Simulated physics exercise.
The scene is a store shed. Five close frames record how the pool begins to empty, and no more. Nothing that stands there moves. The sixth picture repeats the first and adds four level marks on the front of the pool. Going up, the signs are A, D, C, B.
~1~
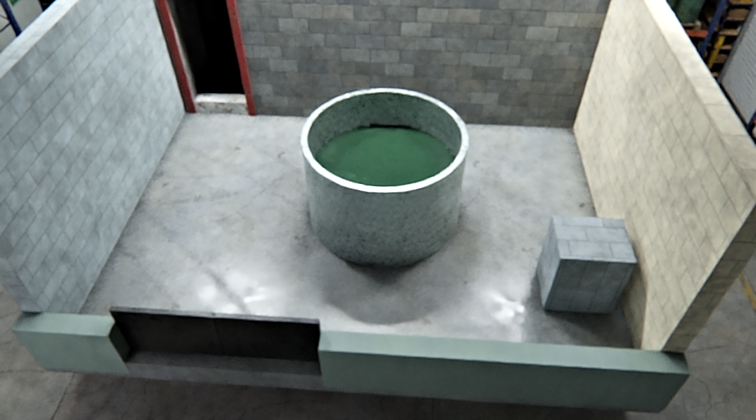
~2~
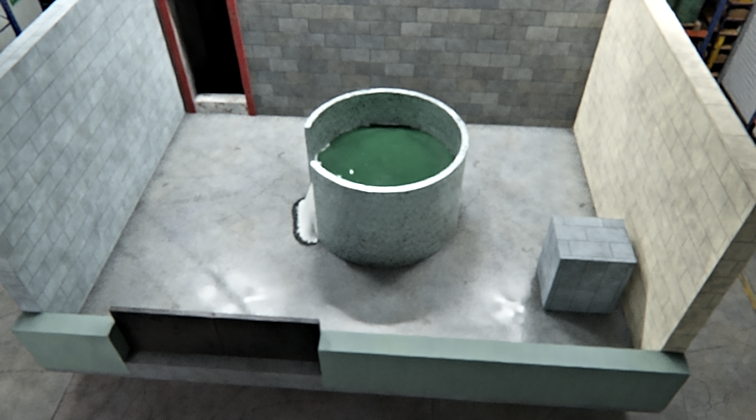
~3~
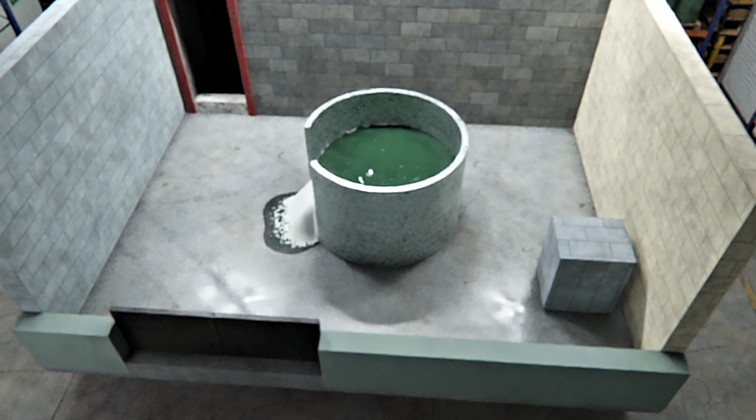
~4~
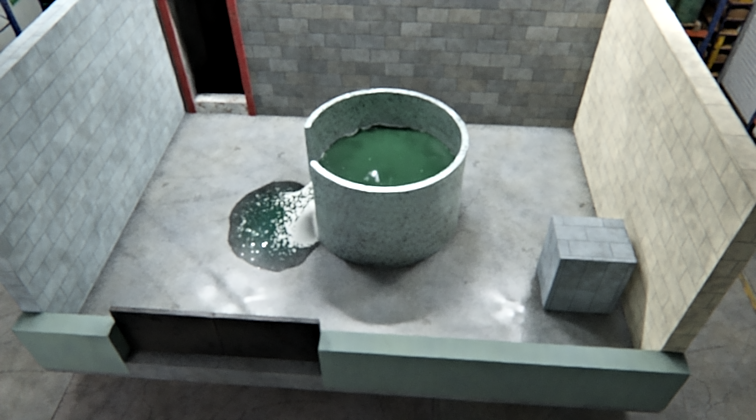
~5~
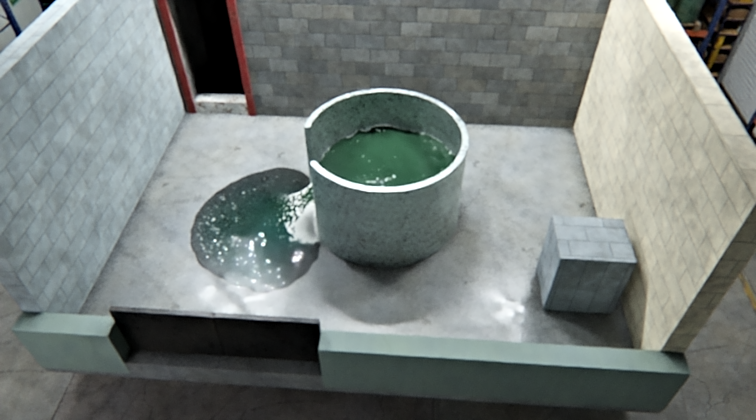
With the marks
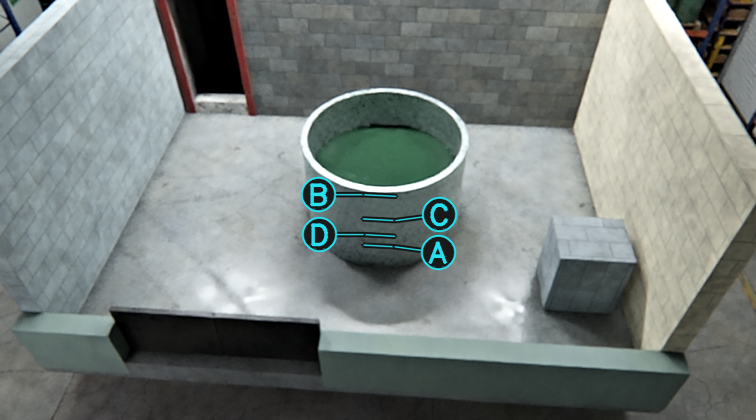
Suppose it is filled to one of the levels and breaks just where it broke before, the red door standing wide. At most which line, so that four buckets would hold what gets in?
C.
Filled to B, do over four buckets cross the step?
Yes, it does.
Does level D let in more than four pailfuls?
No.
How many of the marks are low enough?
Three of them.
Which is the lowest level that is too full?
That would be B.
In cyan, A at (379, 245); B at (379, 195); C at (379, 219); D at (379, 235); from the bottom up A, D, C, B.
With A, nothing gets over.
With B, about 8 bucketfuls get in.
With C, a splash gets over, under a bucket.
With D, nothing gets over.
